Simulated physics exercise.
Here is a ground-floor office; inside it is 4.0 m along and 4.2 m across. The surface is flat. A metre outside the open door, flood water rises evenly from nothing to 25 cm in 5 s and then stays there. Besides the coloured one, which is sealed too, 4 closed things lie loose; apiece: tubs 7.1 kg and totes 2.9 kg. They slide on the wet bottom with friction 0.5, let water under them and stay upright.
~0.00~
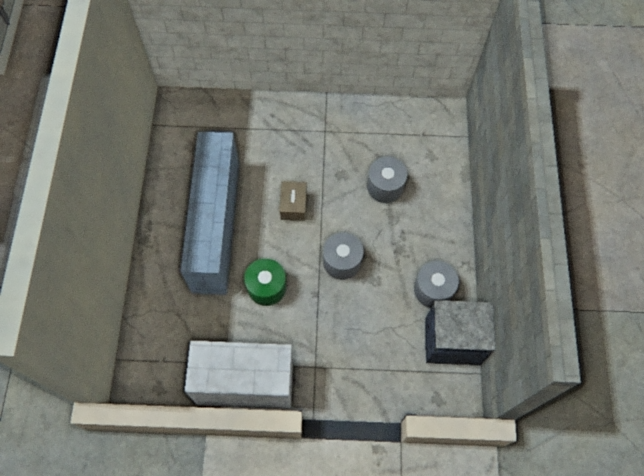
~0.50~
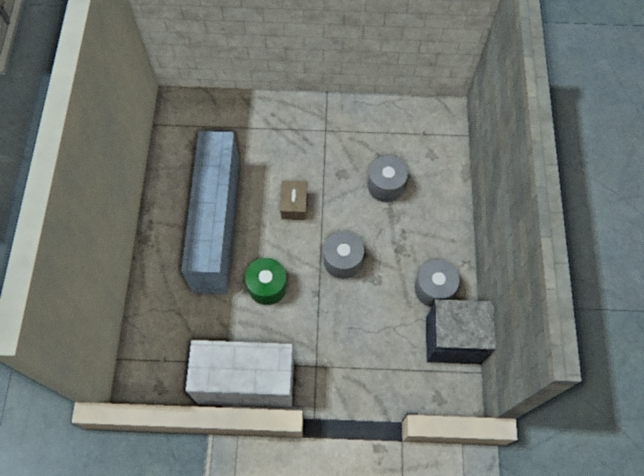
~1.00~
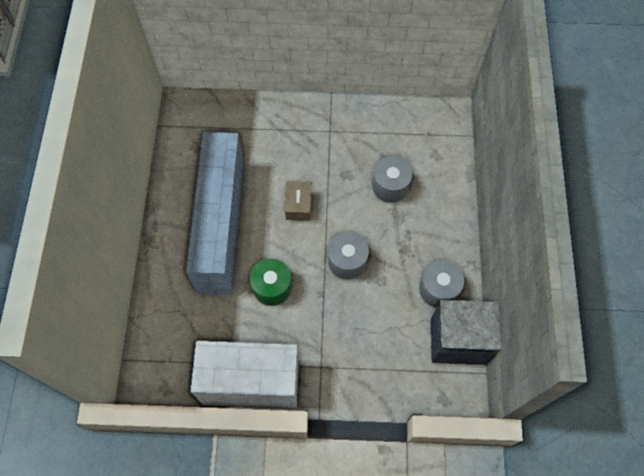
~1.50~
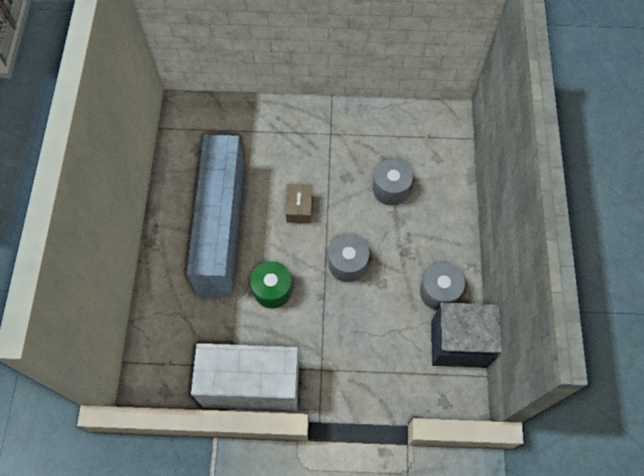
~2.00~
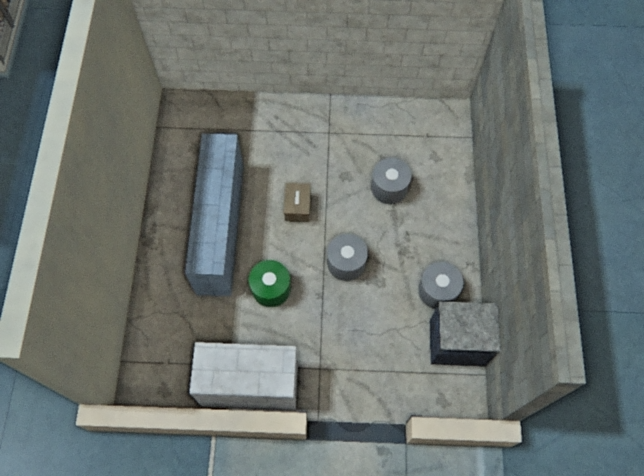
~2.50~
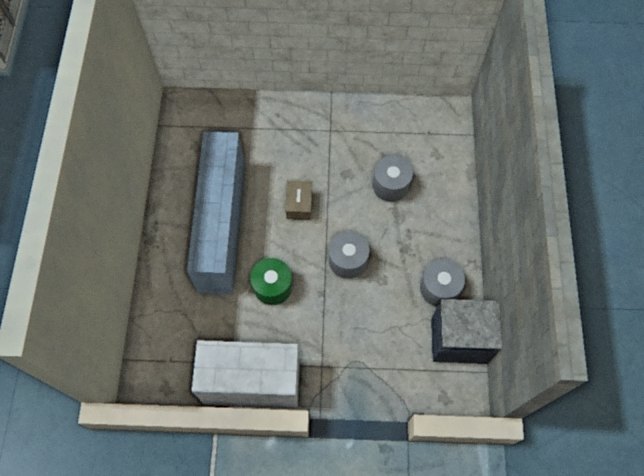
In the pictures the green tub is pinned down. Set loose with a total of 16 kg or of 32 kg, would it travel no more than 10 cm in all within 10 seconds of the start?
Verdict: The smaller load will do.
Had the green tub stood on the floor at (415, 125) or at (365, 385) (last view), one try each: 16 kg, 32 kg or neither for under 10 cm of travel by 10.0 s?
In that order: Only the larger holds; neither holds.
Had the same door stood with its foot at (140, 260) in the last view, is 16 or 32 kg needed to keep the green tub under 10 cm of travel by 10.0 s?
Then the smaller load will do.
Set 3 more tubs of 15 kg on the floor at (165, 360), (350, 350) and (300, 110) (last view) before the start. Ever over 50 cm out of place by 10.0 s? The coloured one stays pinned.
In that order: Under, more, over.
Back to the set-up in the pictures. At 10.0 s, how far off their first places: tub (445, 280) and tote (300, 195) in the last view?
In turn: 200 cm, 150 cm.
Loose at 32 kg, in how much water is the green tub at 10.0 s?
About 5 cm.
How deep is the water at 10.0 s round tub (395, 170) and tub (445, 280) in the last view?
Roughly 15 and 13 cm.
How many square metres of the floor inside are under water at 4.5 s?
About 5.0 m2.
After 3.5 s the green tub would be 0 cm from its start with 16 kg and 0 cm from its start with 32 kg; 0 cm of water round it then.
After 4.5 s the green tub would be 0 cm from its start with 16 kg and 0 cm from its start with 32 kg; 3 cm of water round it then.
After 7.0 s the green tub would be 0 cm from its start with 16 kg and 0 cm from its start with 32 kg; 4 cm of water round it then.
After 10.0 s the green tub would be 0 cm from its start with 16 kg and 0 cm from its start with 32 kg; 5 cm of water round it then.
